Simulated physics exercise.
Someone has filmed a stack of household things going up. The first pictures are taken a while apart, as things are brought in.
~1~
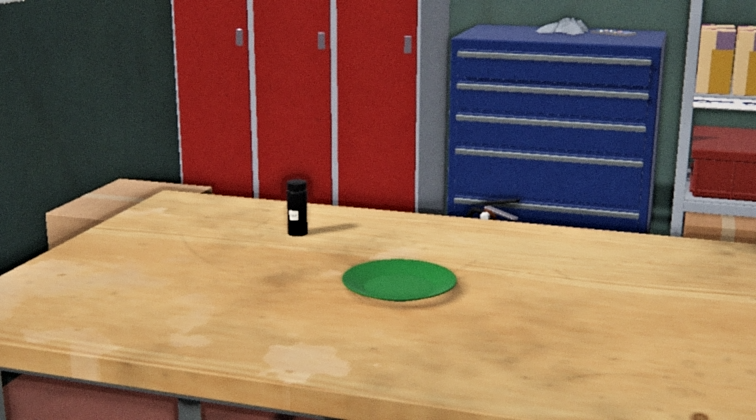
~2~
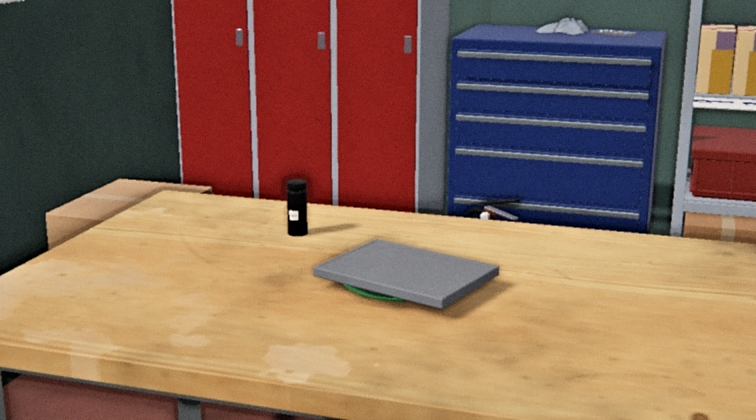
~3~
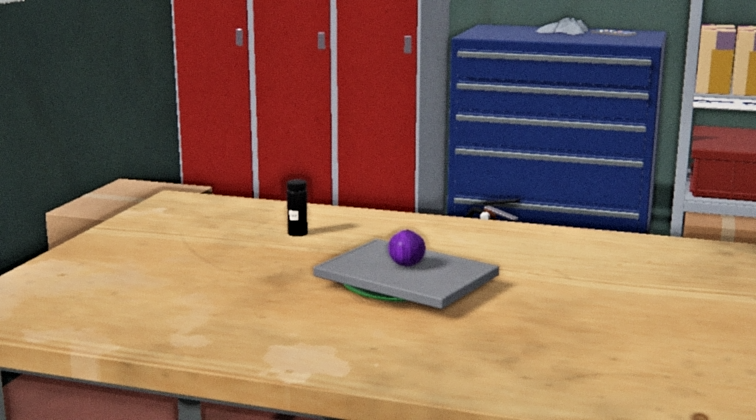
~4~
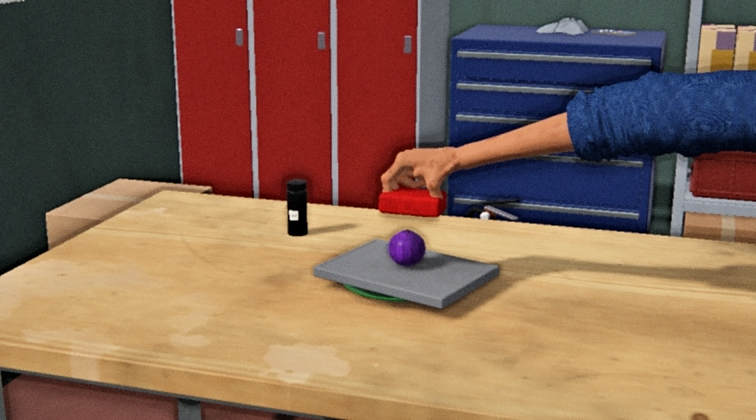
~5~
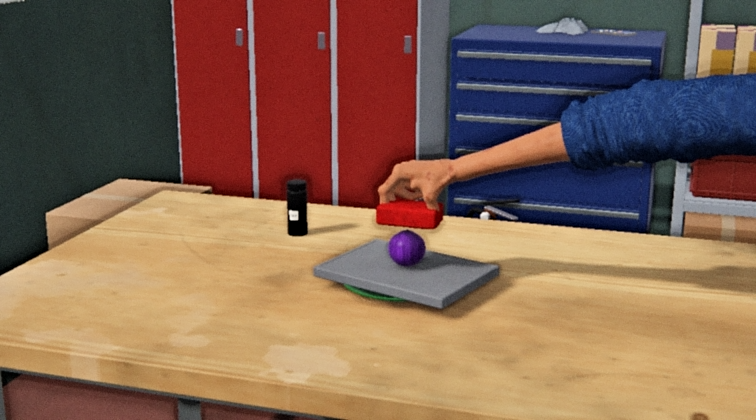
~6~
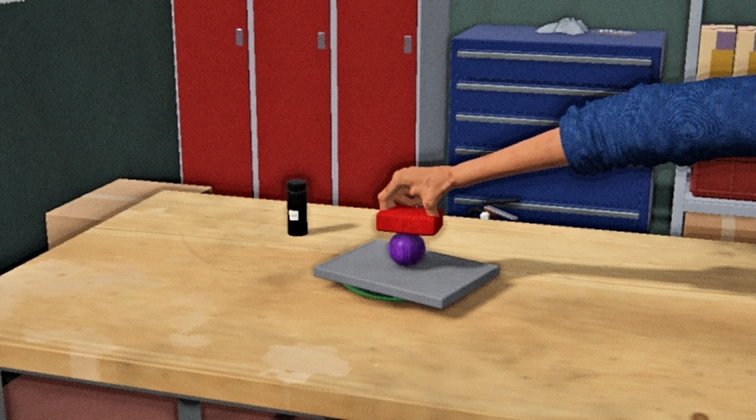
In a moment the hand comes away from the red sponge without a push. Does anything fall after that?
Outcome: The pile comes apart.
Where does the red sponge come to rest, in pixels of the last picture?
At about (435, 240).
Then, 0.40 s on from there, red sponge turned 39° from how it was put near (426, 230).
Then, 0.50 s on from there, red sponge turned 59° from how it was put near (440, 239).
Then, 0.70 s on from there, red sponge turned 58° from how it was put near (440, 239).
In the end, fallen, red sponge; the other 4 unmoved. At the end, from the last picture's camera, red sponge near (435, 240). The pile gives way.
